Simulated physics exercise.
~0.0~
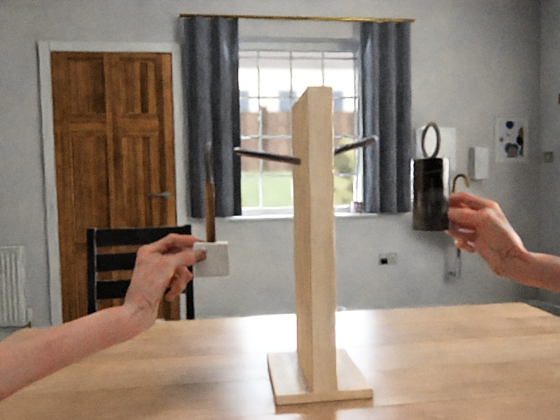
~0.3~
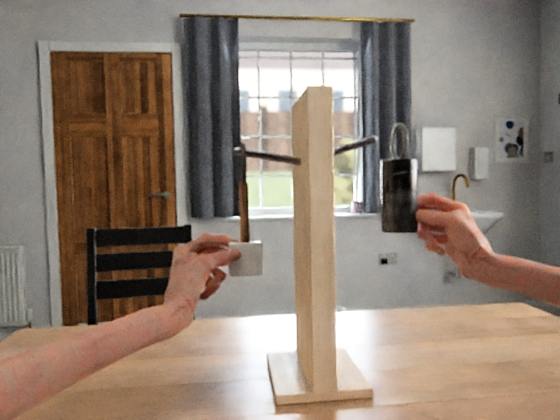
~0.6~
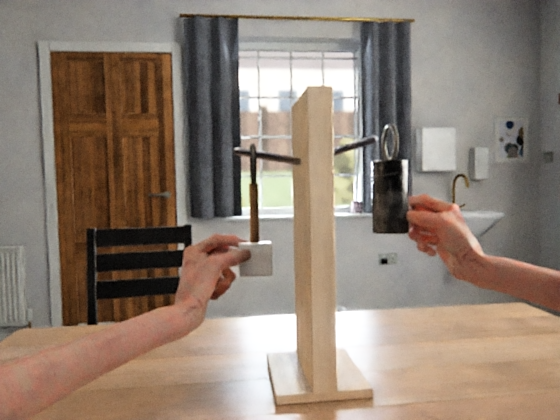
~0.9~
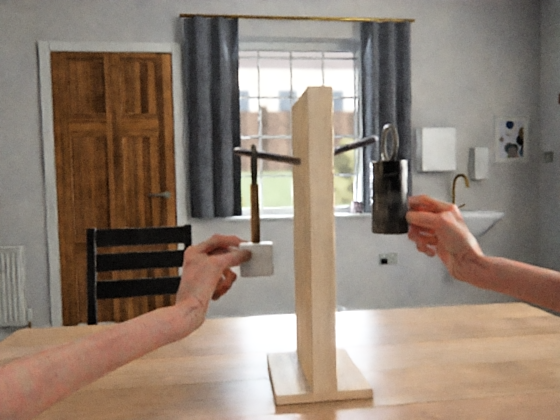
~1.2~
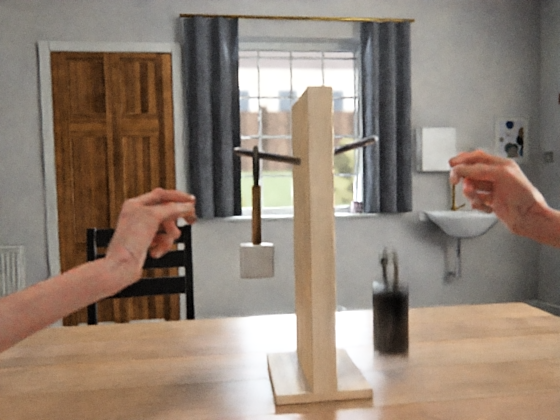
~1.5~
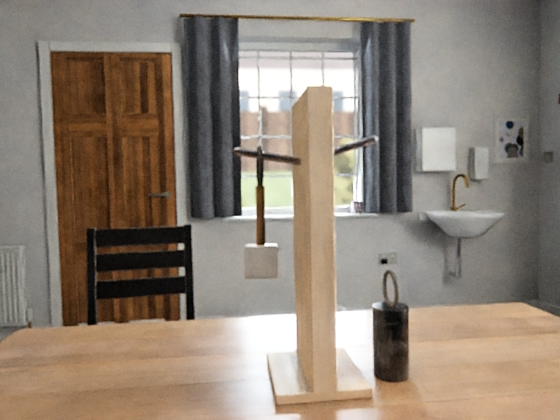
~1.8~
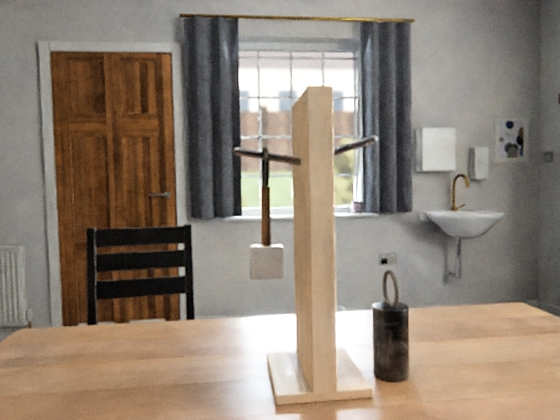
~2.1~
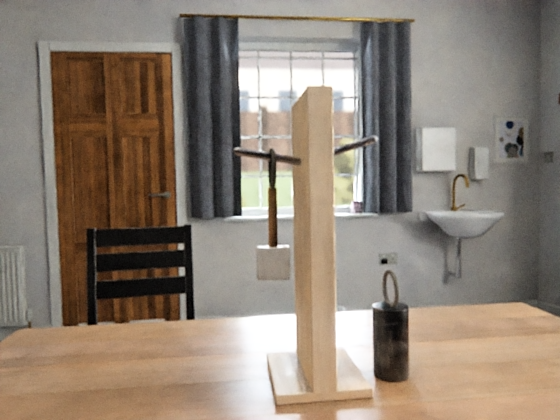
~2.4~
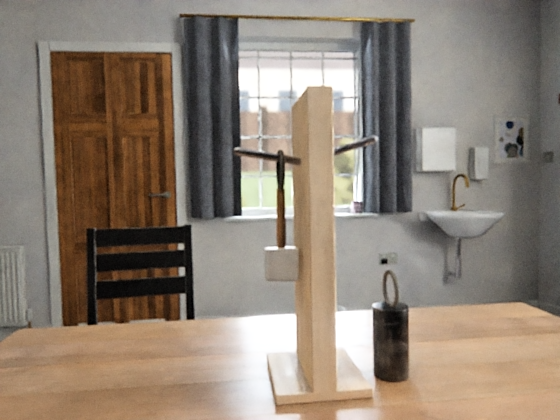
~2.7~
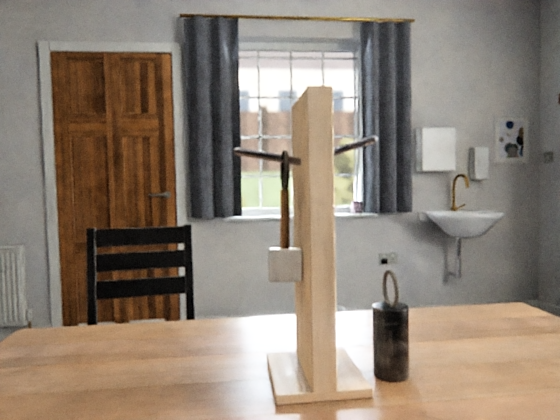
A black lantern and a white brush were brought by two hands to the pegs of a wooden stand, and when the hands let go, the black one dropped upright onto the table while the white one stayed hanging, sliding slightly right.
